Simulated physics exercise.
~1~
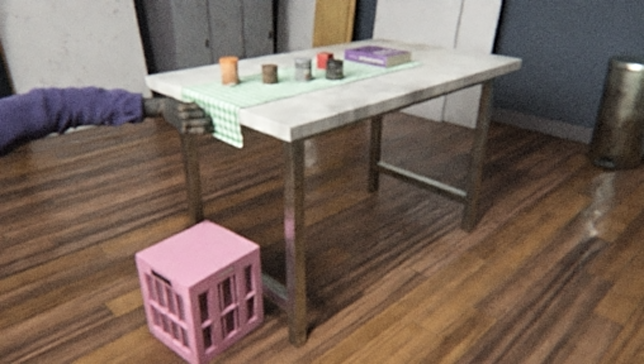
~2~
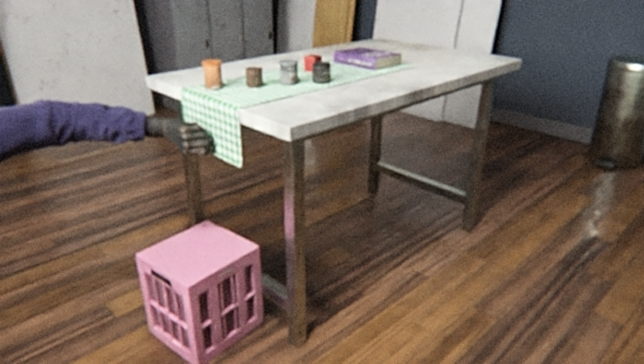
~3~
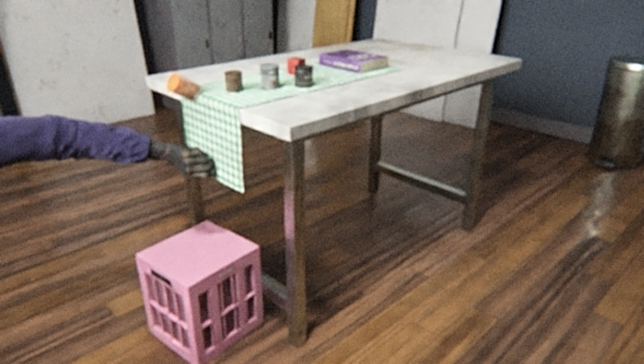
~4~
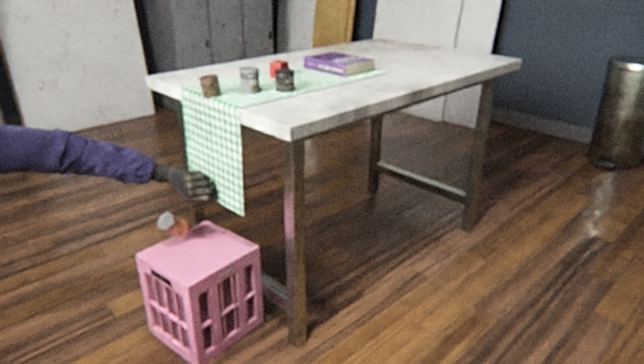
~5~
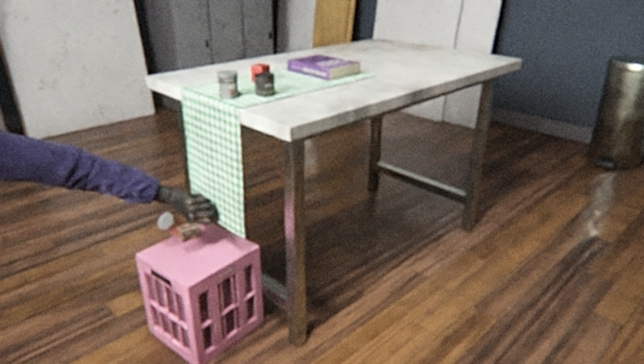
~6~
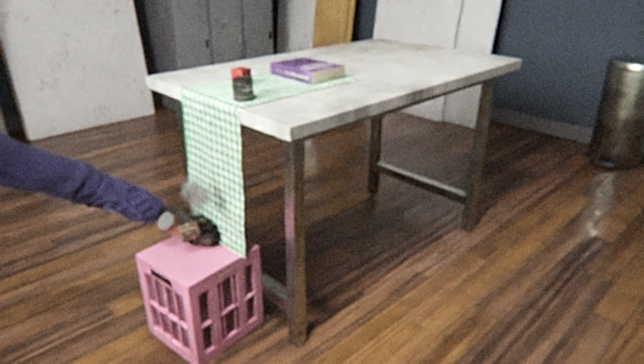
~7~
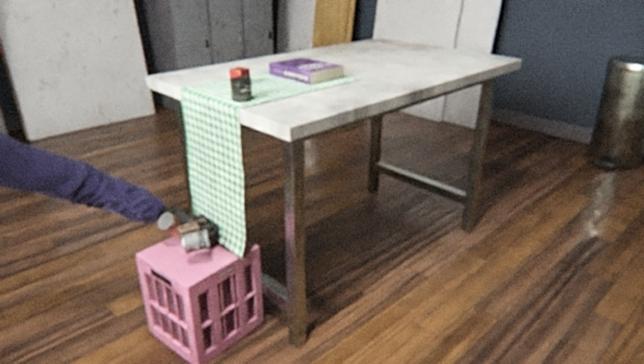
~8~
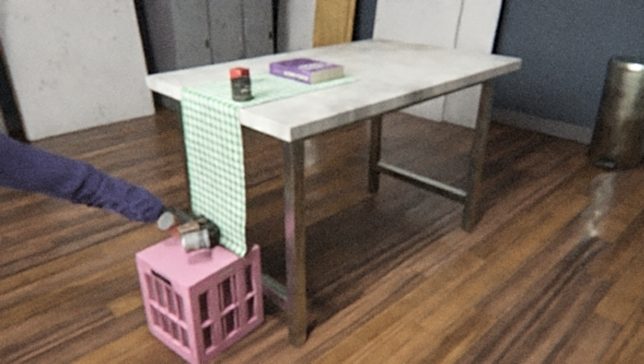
At a workbench, a hand draws a green runner down, tipping three containers onto a pink crate.
